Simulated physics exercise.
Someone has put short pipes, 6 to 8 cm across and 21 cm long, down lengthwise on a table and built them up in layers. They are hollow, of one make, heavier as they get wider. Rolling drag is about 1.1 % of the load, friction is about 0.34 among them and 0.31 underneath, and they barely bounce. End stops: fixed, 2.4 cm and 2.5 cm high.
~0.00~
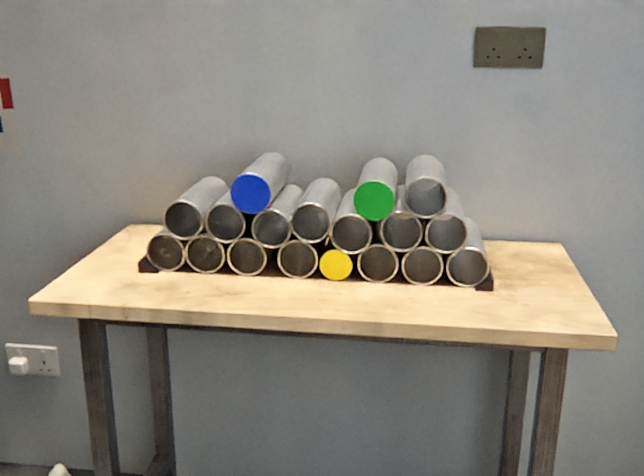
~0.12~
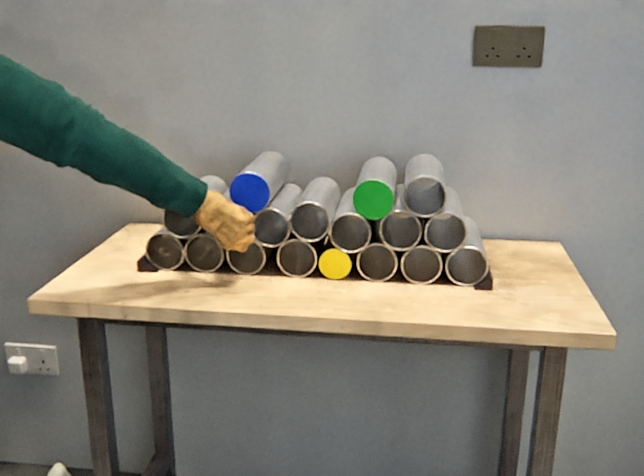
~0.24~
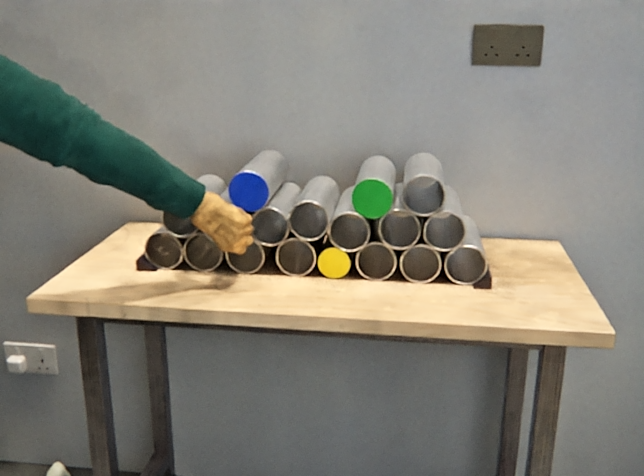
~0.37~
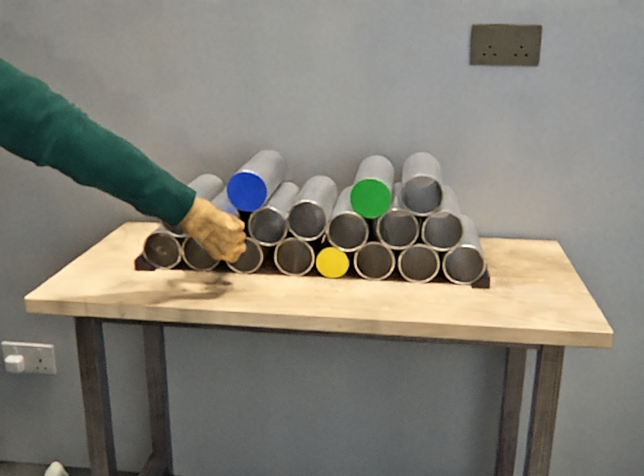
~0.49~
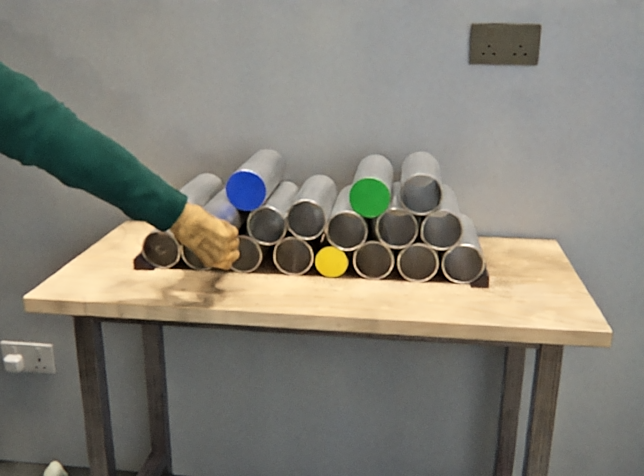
To begin with, short metal pipes lie stacked in layers on a table, with one blue, one green and one yellow end among them. A gloved hand in a green sleeve reaches in from the left and slowly draws a mostly hidden lower-left pipe outward a little, while the others stay still.
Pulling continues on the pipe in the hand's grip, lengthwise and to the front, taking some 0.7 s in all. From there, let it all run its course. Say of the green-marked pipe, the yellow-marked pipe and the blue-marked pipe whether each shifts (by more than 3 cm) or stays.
The green-marked pipe stays; the yellow-marked pipe stays; the blue-marked pipe shifts.
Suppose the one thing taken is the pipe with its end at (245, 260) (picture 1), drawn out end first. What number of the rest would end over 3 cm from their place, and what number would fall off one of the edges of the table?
The counts come to 2 and 0.
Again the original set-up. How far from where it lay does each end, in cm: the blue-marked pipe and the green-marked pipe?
Blue-marked pipe: 8, green-marked pipe: 0.
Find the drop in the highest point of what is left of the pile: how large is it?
About 0 cm.
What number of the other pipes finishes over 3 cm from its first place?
Count: 1.
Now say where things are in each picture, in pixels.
In the first frame, 18 pipes, 8 on the base, highest (426, 198); green (374, 201), yellow (336, 265), blue (250, 194); left wedge (2.4 cm) (139, 262); right wedge (2.5 cm) (493, 280); table edges (68, 270) and (596, 298).
In the second frame, the pipe in the hand's grip has not moved yet, hidden; the rest still.
In the third frame, the pipe in the hand's grip is 1.7 cm out, hidden; the rest still.
In the fourth frame, the pipe in the hand's grip is 6 cm out, hidden; the rest still; bottom ones (162, 251) hidden (243, 255) (294, 257) (332, 263) (374, 262) (419, 264) (464, 265).
In the fifth frame, the pipe in the hand's grip is 11 cm out, hidden; the rest still; green (370, 198), yellow (331, 262), blue (246, 191).
After 0.87 s, 0 now displaced over 3 cm; green in place; yellow in place; blue 0.7 cm left and 0.5 cm down.
After 0.95 s, 1 now displaced over 3 cm; green in place; yellow in place; blue 2.9 cm left and 2.7 cm down.
After 1.13 s, 1 now displaced over 3 cm; green in place; yellow in place; blue 5 cm left and 6 cm down.
In the end, by 1.5 s, 1 moved over 3 cm; not one off the edges of the table; green in place; yellow 0.5 cm left; blue 6 cm left and 6 cm down; top of the pile 22 cm high, from 22 cm.
